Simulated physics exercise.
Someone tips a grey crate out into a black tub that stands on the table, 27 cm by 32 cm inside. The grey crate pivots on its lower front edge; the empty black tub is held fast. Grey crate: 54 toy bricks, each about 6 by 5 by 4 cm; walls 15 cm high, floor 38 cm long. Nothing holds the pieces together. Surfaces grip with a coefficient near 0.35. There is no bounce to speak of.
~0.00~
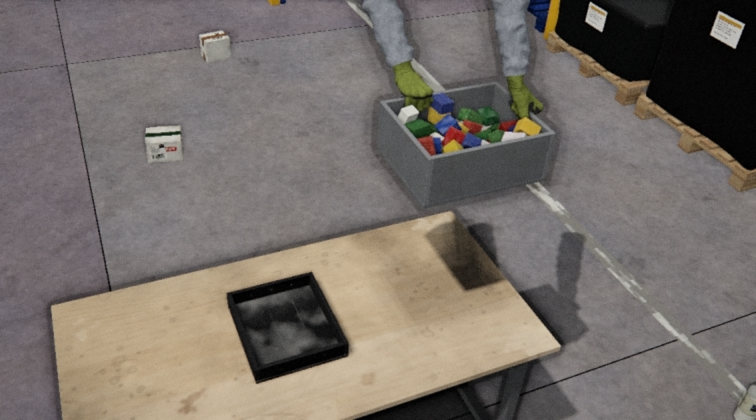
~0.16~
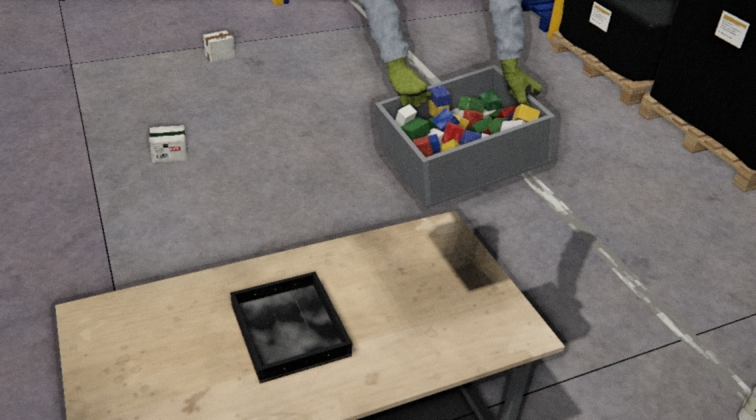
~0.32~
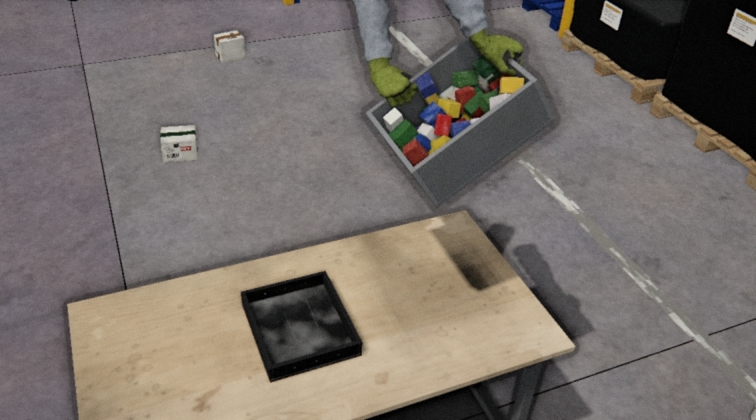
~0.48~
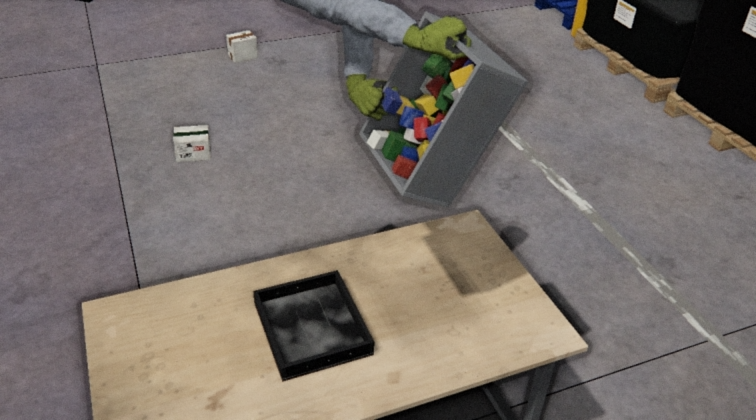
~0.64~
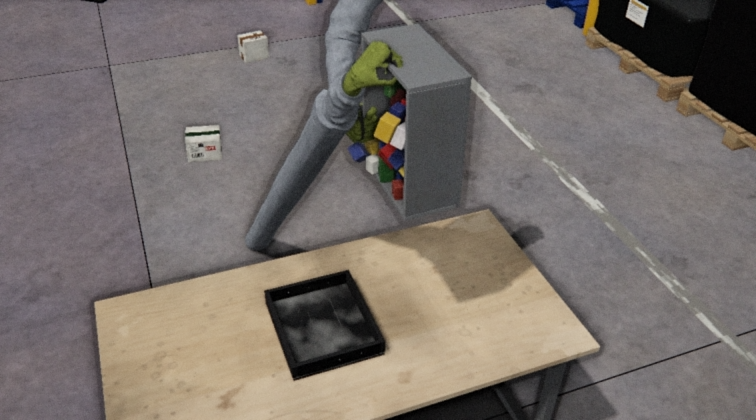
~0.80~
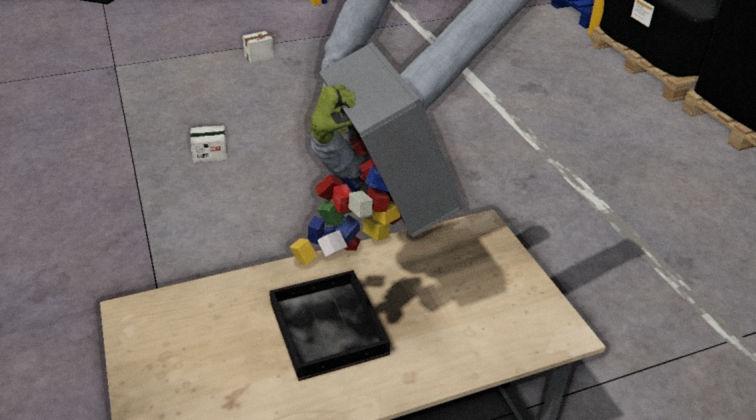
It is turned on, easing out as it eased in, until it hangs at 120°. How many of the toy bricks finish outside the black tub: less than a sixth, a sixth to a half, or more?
The share outside the black tub is from a sixth to a half.
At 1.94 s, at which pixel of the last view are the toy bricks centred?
Near (307, 325).
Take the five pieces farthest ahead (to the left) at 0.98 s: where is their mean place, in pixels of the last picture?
Near (249, 355).
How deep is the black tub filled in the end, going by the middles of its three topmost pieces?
Some 9 cm.
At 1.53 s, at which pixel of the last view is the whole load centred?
At about (307, 325).
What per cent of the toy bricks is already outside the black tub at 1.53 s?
About 40 per cent.
After 0.98 s, tilt 120°; 12 still in the grey crate, 8 in the black tub, 7 outside the black tub and 27 in the air.
After 1.21 s, tilt 120°; 1 still in the grey crate, 21 in the black tub, 20 outside the black tub and 12 in the air.
After 1.53 s, tilt 120°; 33 in the black tub and 21 outside the black tub.
Outcome (at 1.94 s), 35 in the black tub and 19 outside the black tub. Asked share, 19 of 54, 35 per cent.
